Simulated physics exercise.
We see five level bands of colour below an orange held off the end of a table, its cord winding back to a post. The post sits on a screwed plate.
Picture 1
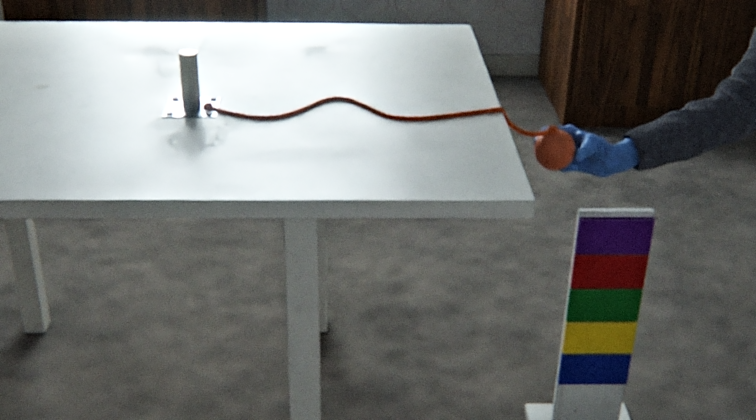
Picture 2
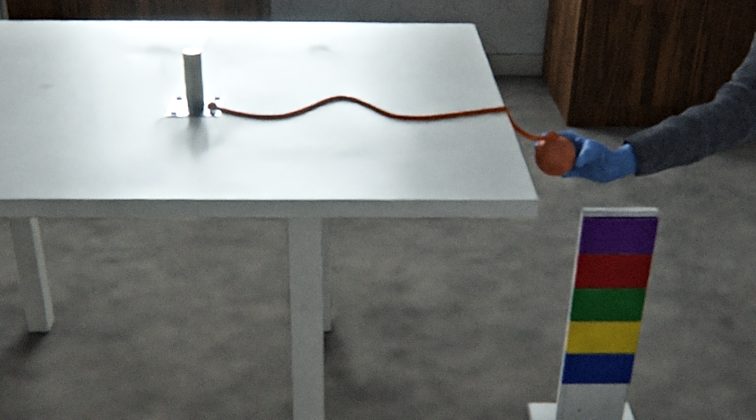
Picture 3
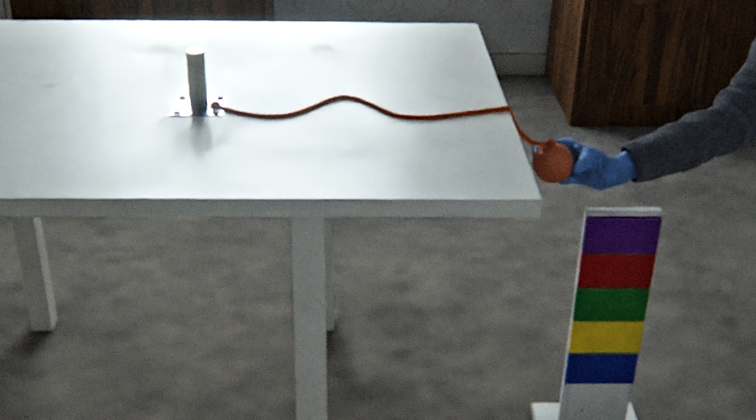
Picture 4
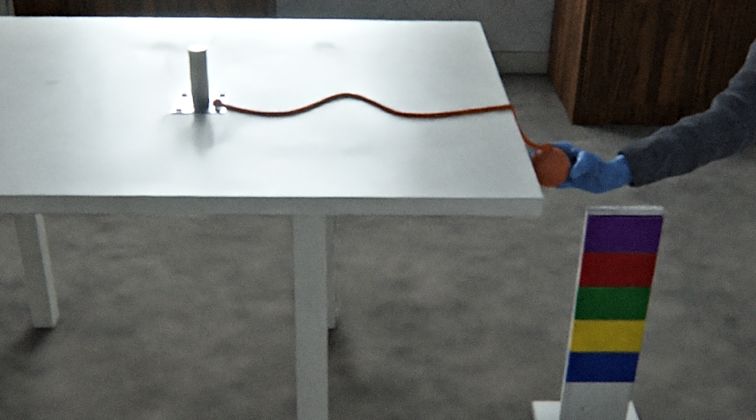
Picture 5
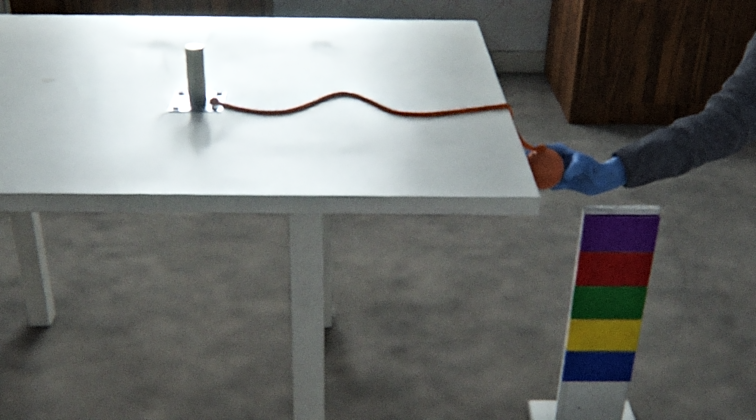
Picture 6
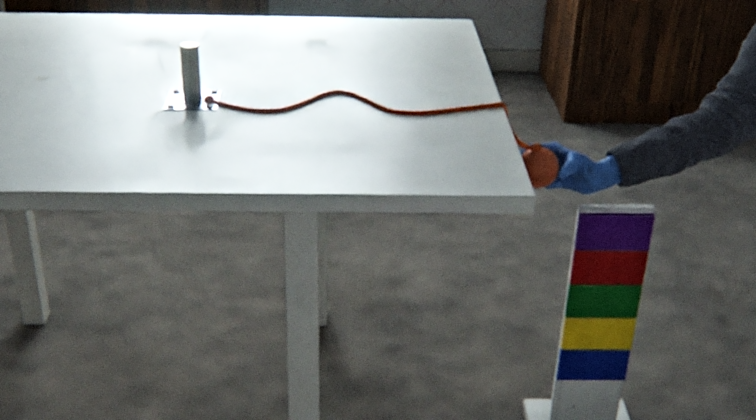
A gloved hand holding an orange ball beyond a table's edge, easing it slightly down and left, its cord lying wavy behind.
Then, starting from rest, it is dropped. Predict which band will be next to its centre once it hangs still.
I would say the purple band.
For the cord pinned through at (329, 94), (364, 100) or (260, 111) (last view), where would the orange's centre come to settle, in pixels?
Estimated pixels in sequence: (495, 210), (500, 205) and (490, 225).
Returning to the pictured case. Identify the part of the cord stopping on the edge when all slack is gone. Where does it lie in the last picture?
That would be the bit at (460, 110).
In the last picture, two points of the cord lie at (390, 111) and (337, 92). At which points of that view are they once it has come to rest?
At (436, 104), then (364, 103).
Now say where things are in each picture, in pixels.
In the first picture, orange (555, 150); purple (615, 238); red (610, 272); green (605, 307); yellow (600, 339); blue (595, 371).
In the second picture, orange (555, 156); cord through (237, 113) (308, 108) (363, 103) (422, 118) (496, 110).
In the third picture, orange (553, 163).
In the fourth picture, orange (550, 167); cord through (242, 110) (313, 105) (368, 101) (427, 116) (501, 108).
In the fifth picture, orange (544, 169).
In the sixth picture, orange (539, 167); cord through (234, 107) (305, 103) (361, 98) (419, 113) (493, 106).
A little later, orange near (466, 222); level with purple.
Next, orange near (487, 232); level with purple.
When it is over, orange near (488, 233); level with purple. Its centre hangs level with the purple band.
